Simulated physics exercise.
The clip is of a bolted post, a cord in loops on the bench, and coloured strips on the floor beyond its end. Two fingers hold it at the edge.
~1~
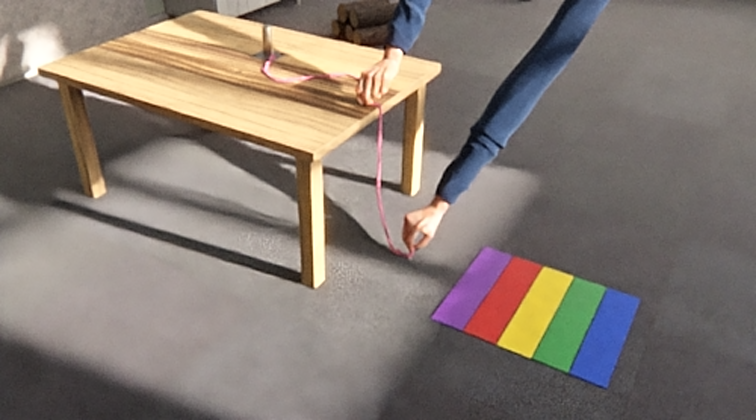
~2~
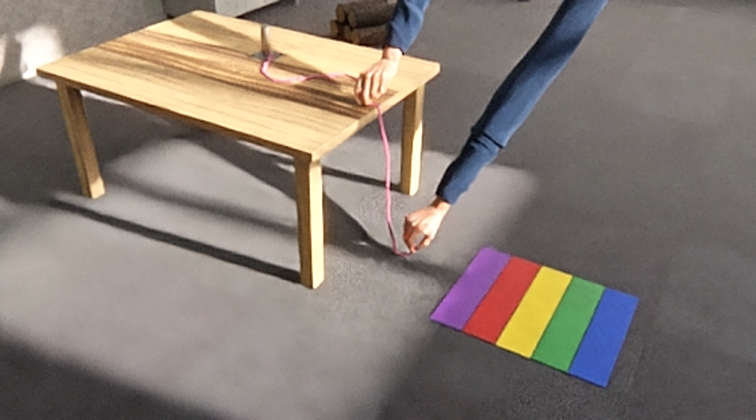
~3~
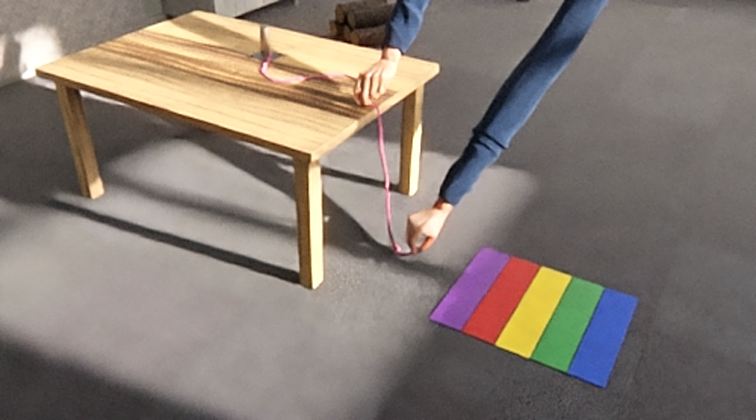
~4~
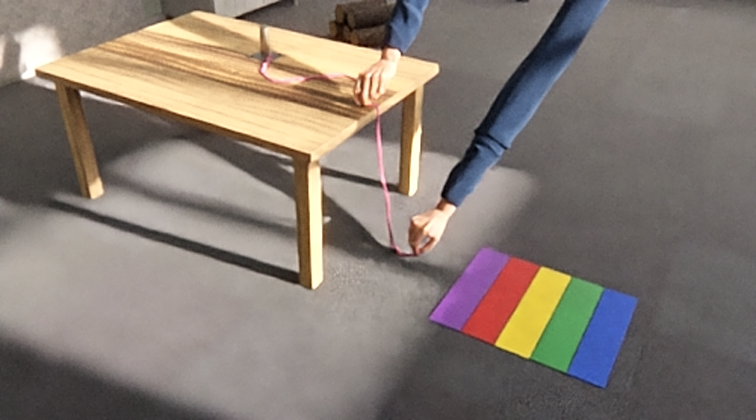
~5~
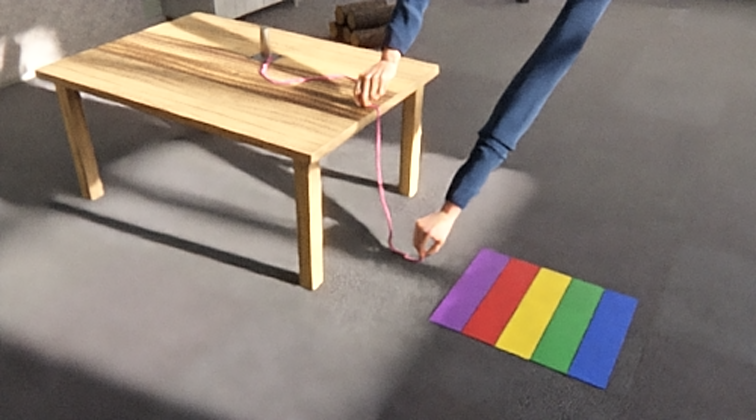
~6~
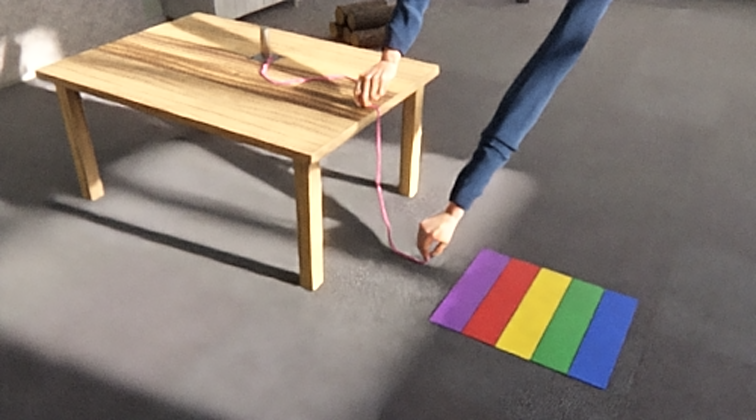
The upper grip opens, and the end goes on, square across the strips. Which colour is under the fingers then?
The end stops over the blue strip.
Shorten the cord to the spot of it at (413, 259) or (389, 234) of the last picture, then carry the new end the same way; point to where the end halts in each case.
In that order: (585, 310) and (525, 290).
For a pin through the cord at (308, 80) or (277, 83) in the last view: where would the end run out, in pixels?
In that order: (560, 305) and (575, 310).
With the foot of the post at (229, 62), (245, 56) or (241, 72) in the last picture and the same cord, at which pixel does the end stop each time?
Try by try, around (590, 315), (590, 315) and (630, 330).
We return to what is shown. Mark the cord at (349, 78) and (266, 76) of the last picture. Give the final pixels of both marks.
At (379, 101), then (309, 74).
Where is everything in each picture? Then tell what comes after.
End (414, 249); purple (456, 310); red (489, 322); yellow (522, 335); green (558, 349); blue (595, 363), in the first picture.
End (414, 249); cord through (263, 68) (300, 79) (359, 81) (377, 107) (387, 173) (392, 236), in the second picture.
End (417, 251), in the third picture.
End (420, 252); cord through (262, 68) (299, 80) (358, 81) (376, 108) (382, 173) (391, 237), in the fourth picture.
End (425, 255), in the fifth picture.
End (429, 257); cord through (263, 70) (299, 81) (358, 83) (376, 109) (378, 174) (389, 237), in the sixth picture.
A little later, end near (559, 302); over green.
Next, end near (595, 315); over blue.
When it is tight, end near (618, 323); over blue. It gets as far as the blue strip.
